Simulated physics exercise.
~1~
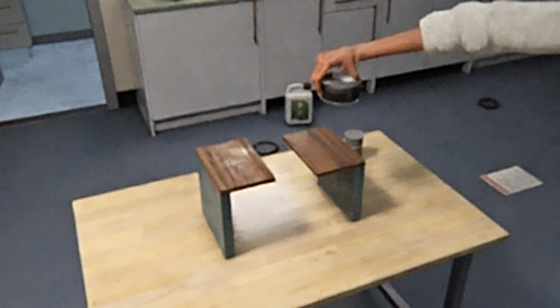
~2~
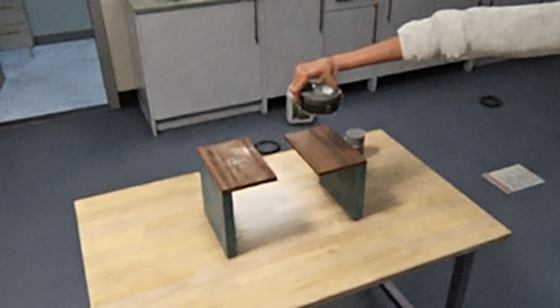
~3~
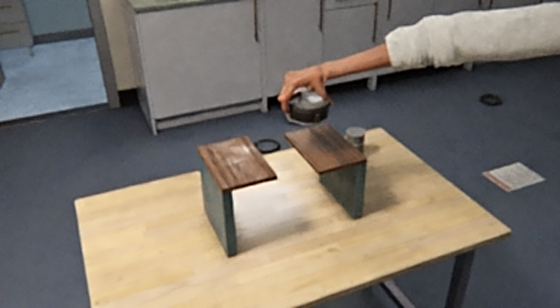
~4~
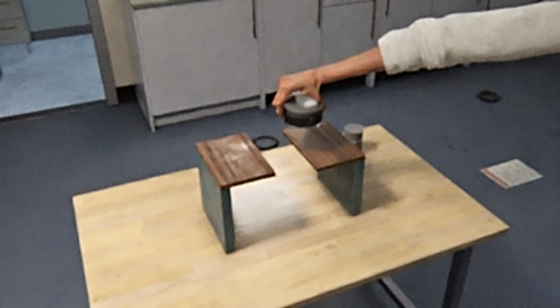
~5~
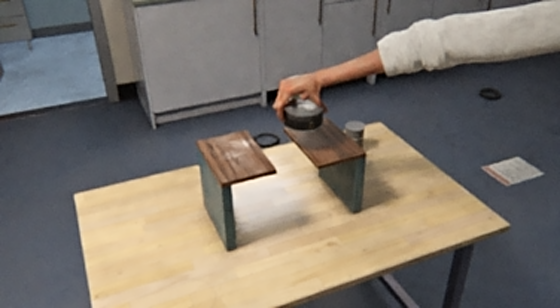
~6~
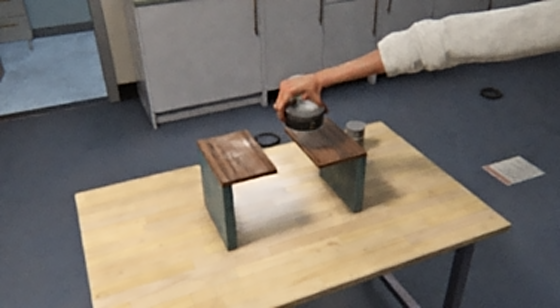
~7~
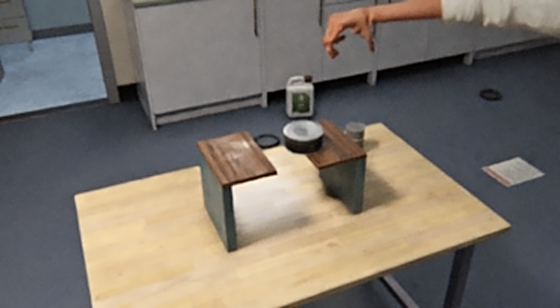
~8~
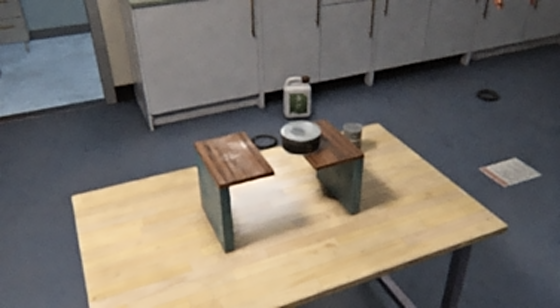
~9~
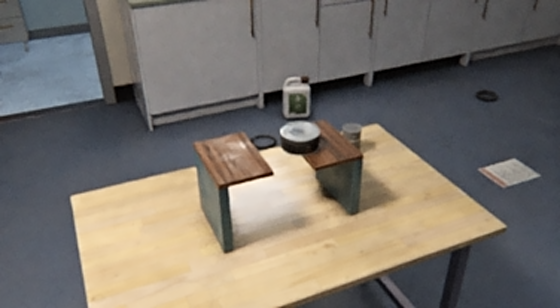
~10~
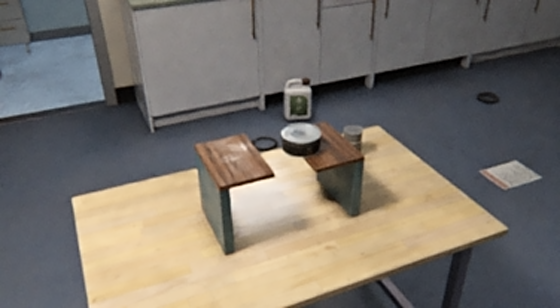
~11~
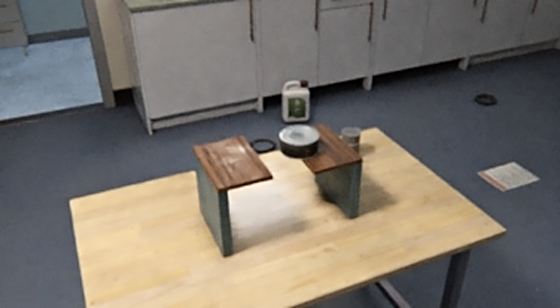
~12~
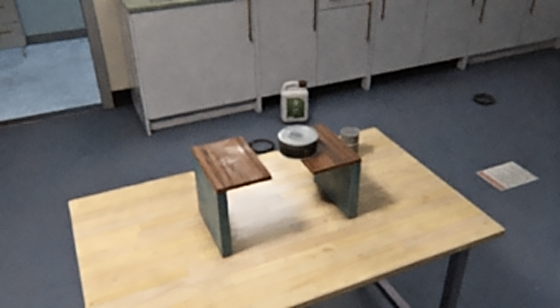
In the video, a hand carries a round black tub leftward and down toward the gap between two wooden-topped ledges on a table, then lets go and withdraws. The tub stays caught at the right ledge's edge, while a grey tin nearby remains still.
